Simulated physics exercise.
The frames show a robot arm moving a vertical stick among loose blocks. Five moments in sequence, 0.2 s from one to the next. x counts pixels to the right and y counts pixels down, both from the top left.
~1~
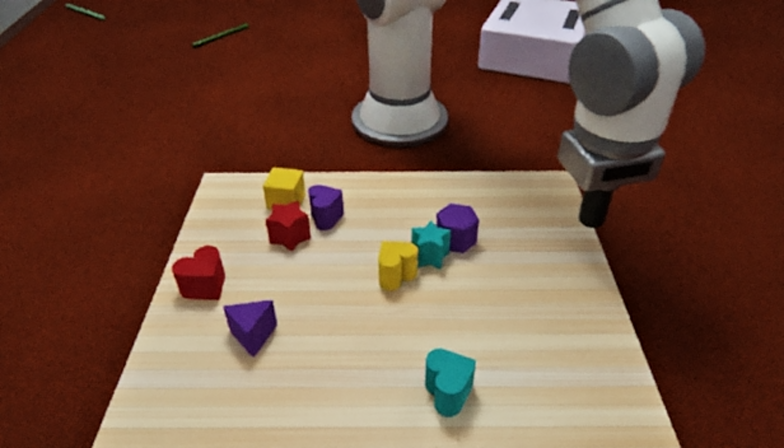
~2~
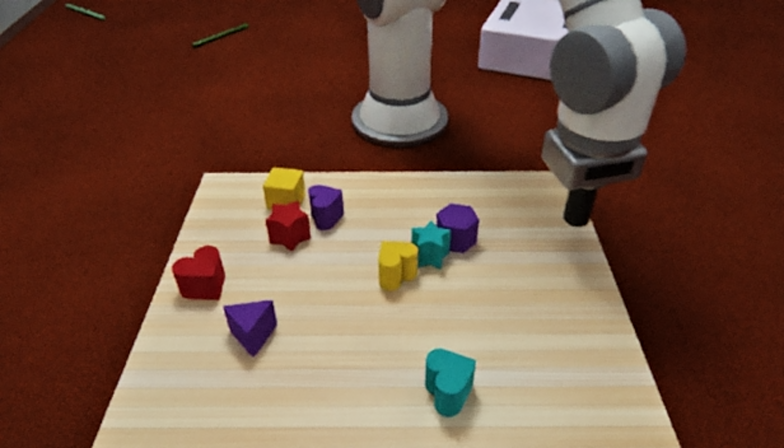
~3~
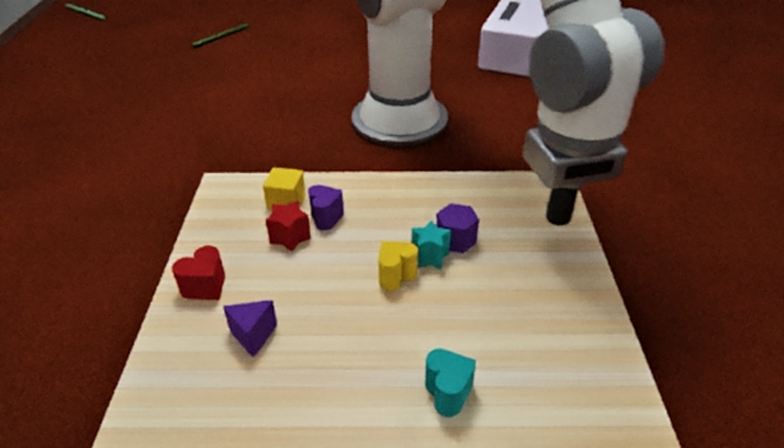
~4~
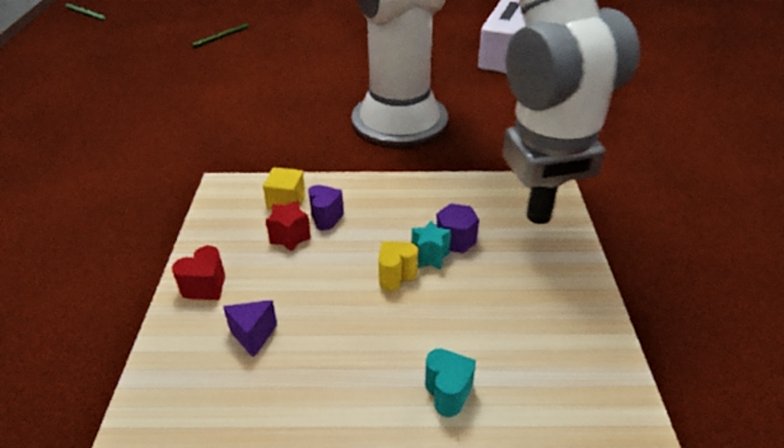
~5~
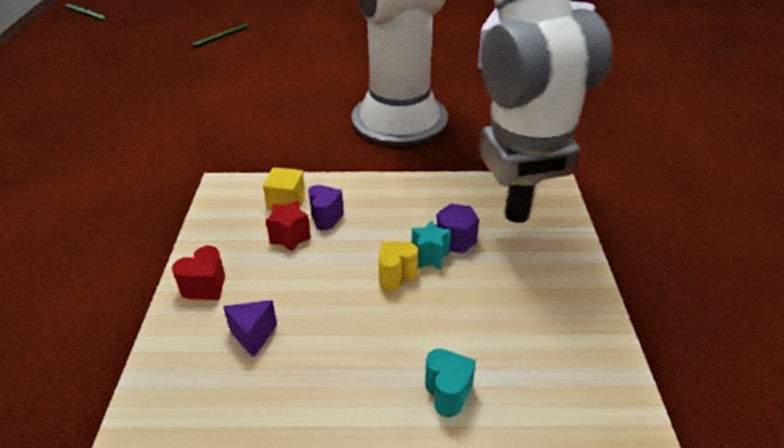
On a pale wooden board over a dark red floor, colourful blocks lie scattered while a robot arm holds a dark stick near the far right corner. The arm moves the stick steadily left, towards the purple hexagonal block, without touching any block, and every block stays in its place.
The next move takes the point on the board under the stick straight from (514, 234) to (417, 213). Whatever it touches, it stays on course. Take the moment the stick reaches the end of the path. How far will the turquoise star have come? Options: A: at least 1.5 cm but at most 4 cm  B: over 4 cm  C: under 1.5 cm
Option C.
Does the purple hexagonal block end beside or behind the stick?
My answer is yes.
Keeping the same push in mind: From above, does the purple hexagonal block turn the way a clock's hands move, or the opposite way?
I'd predict that, seen from above, the purple hexagonal block rotates counter-clockwise.
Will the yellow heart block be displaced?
I'd say no.
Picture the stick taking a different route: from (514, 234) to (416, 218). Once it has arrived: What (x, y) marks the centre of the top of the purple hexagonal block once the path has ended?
I predict (426, 216).
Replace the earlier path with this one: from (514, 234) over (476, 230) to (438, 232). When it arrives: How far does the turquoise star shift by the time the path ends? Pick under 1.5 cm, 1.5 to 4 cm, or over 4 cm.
It slides somewhere between 1.5 and 4 cm.
On the path given first. One third of the way, stick (483, 209); nothing pushed yet.
Two thirds of the way, stick (449, 202); turquoise star (427, 237), turned 20° anticlockwise; purple hexagonal block (439, 215), turned 50° anticlockwise.
At the end, stick (418, 196); yellow heart block not moved; turquoise star (427, 237), turned 20° anticlockwise; purple hexagonal block (438, 215), turned 55° anticlockwise.
